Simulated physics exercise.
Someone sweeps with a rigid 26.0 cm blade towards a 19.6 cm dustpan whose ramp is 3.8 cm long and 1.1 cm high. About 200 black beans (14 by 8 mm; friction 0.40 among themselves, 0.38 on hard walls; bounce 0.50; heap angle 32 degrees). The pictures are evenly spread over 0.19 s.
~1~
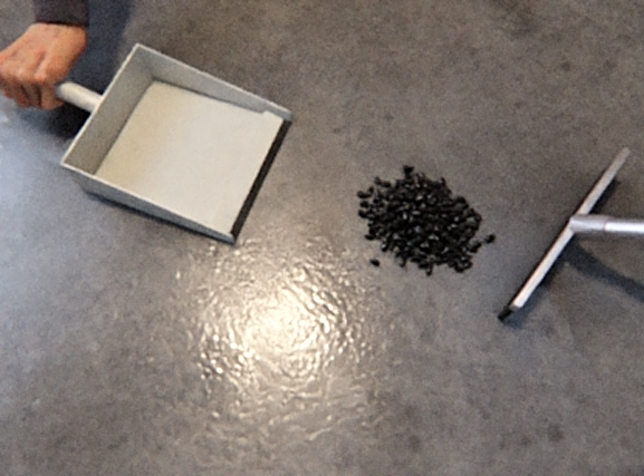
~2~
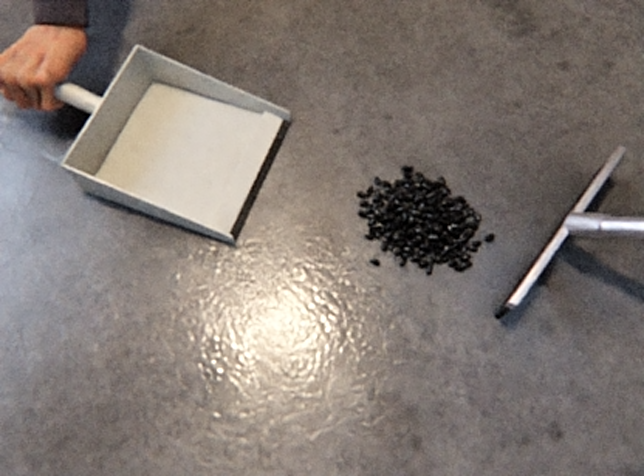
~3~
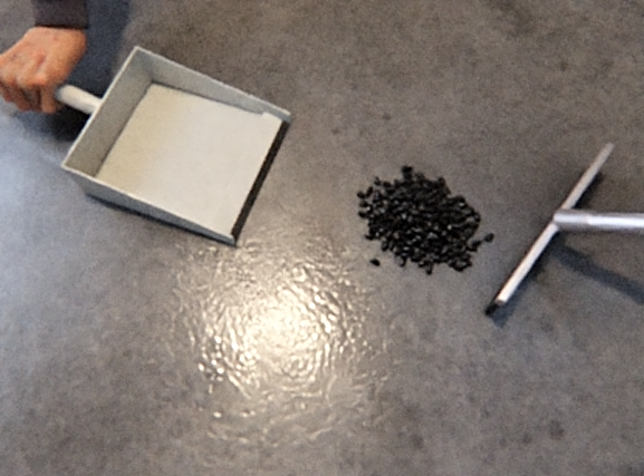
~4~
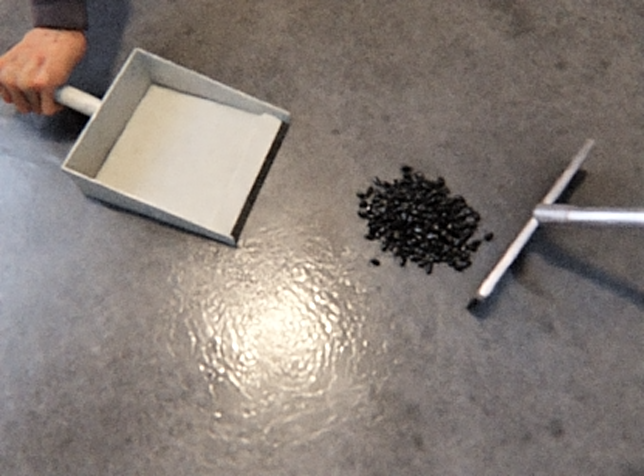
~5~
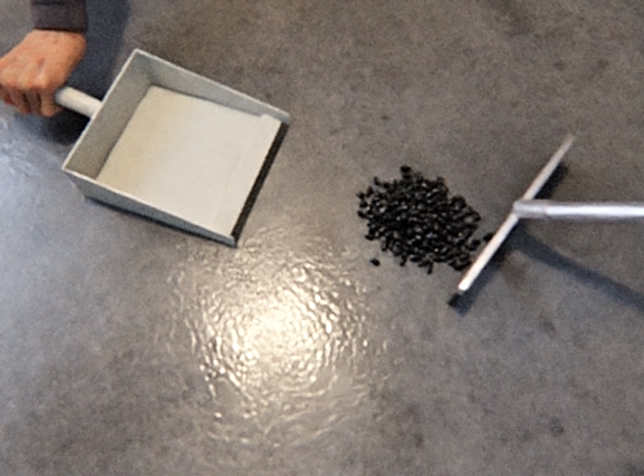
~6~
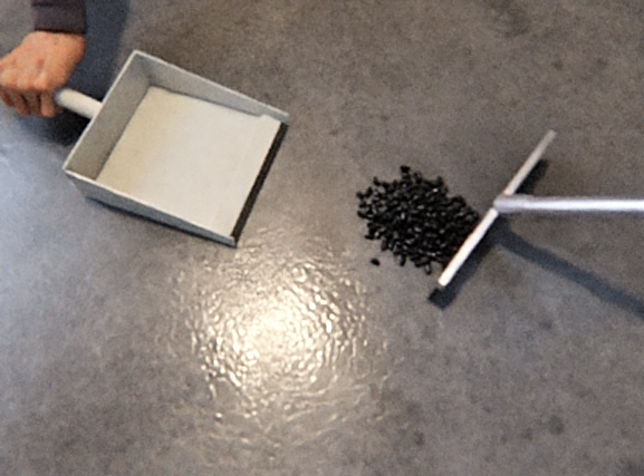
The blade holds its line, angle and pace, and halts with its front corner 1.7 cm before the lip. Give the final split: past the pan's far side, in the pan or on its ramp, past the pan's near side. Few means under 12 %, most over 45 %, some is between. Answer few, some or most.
Far side some, pan some, near side few.
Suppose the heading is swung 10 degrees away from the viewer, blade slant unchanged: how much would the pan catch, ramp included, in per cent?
It would be near 20 per cent.
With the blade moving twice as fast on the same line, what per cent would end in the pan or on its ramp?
Then about 55 per cent.
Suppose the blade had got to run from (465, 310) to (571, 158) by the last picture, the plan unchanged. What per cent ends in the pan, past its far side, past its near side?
Pan 0, far 5, near 5.
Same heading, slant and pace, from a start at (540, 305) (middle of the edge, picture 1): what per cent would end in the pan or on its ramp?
Some 5 per cent.
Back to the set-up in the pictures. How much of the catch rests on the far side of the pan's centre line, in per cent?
About 50 per cent.
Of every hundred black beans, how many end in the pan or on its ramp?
Roughly 20 per cent.
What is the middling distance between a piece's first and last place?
Some 20 cm.
Then, 0.19 s after the last picture, middle of the blade 18 cm from the lip; 0 % over the lip, far side 5 %, near side 0 %.
Then, 0.32 s after the last picture, middle of the blade 10 cm from the lip; 0 % over the lip, far side 15 %, near side 0 %.
Then, 0.58 s after the last picture, middle of the blade 6 cm from the lip; 20 % over the lip, far side 20 %, near side 0 %.
In the end, far side 20 %, pan 20 %, near side 0 %, in front of the lip or behind the blade 60 %.
